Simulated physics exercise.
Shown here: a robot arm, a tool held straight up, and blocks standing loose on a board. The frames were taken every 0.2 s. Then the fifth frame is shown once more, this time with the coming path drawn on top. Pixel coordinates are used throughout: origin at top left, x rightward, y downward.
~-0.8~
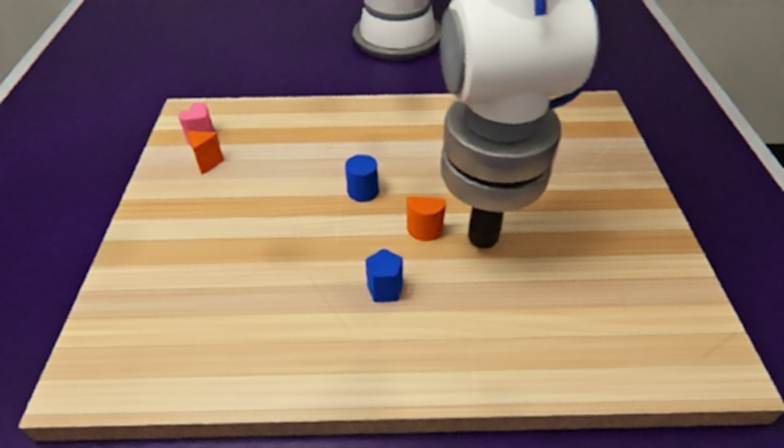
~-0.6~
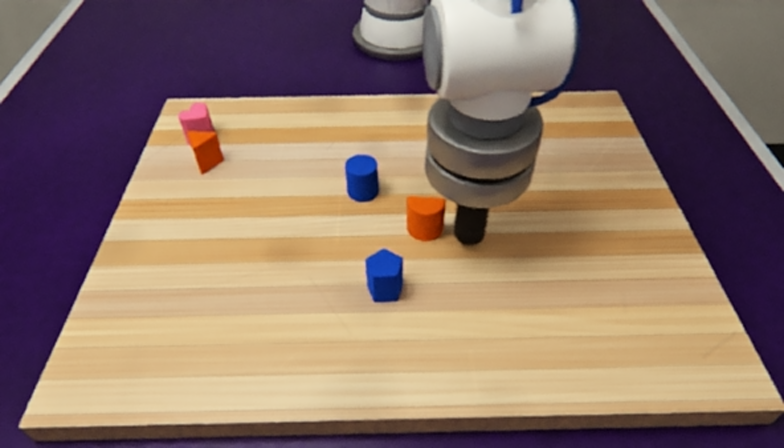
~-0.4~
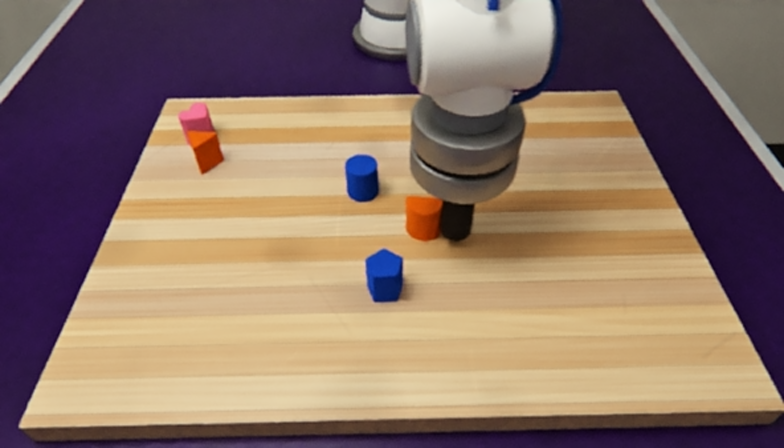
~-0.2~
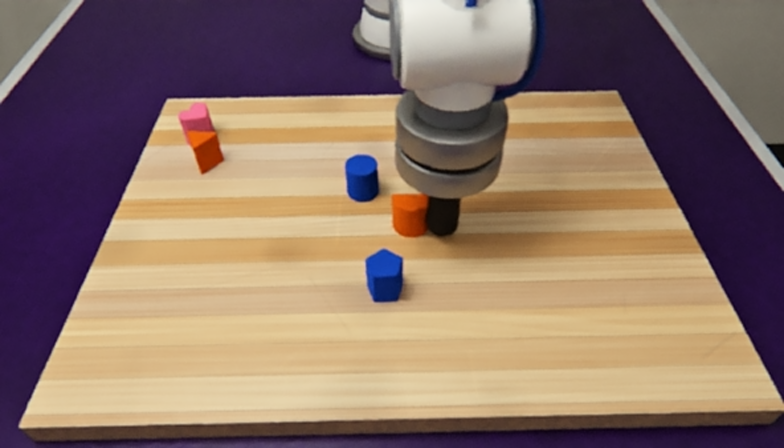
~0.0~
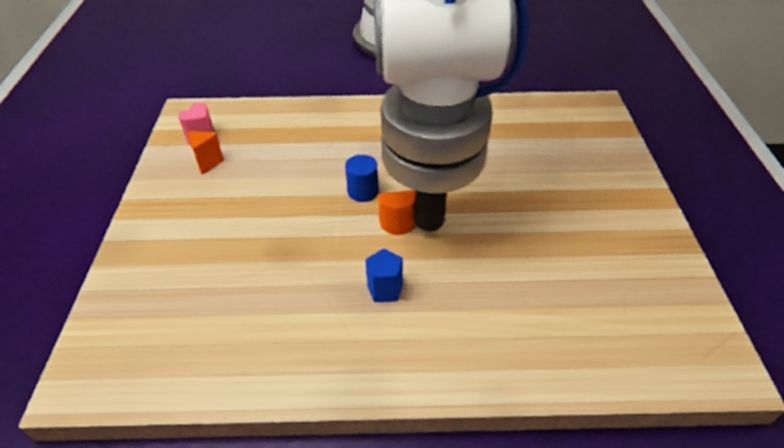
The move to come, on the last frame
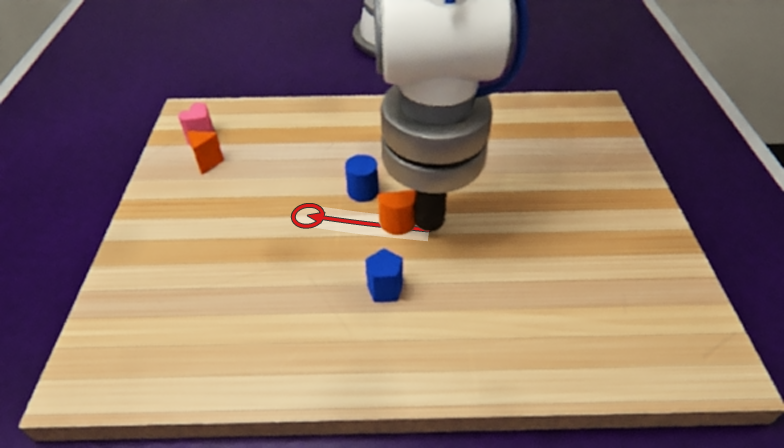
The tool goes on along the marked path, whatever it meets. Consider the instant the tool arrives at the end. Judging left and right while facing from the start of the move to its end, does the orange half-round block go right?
That would be a no.
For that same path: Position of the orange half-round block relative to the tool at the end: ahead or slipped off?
Most likely the orange half-round block stays ahead.
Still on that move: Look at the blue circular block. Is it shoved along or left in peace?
The blue circular block will stay where it is.
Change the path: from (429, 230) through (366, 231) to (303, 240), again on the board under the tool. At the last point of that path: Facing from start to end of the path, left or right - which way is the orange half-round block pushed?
So, looking from the first point of the path to the last, the orange half-round block moves rightwards.
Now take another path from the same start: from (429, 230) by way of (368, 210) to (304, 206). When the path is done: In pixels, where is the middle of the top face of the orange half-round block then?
The centre of its top will be at (325, 199).
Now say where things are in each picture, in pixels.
In the first frame, lower end of the tool at (483, 238), tops of blocks, blue circular block at (361, 164), orange half-round block at (426, 204).
In the second frame, tool at (469, 235), blocks as before.
In the third frame, tool at (455, 231), blocks as before.
In the fourth frame, tool at (442, 226), orange half-round block at (412, 201).
In the fifth frame, tool at (430, 221), blue circular block at (361, 164), orange half-round block at (399, 198).
The drawn path runs from (429, 230) to (308, 216).
The first path, step by step. One third of the way, tool at (387, 217); orange half-round block at (355, 196).
Two thirds of the way, tool at (346, 213); orange half-round block at (313, 195), turned 30° anticlockwise.
At the end, tool at (306, 207); blue circular block not moved; orange half-round block at (274, 197), turned 75° anticlockwise.
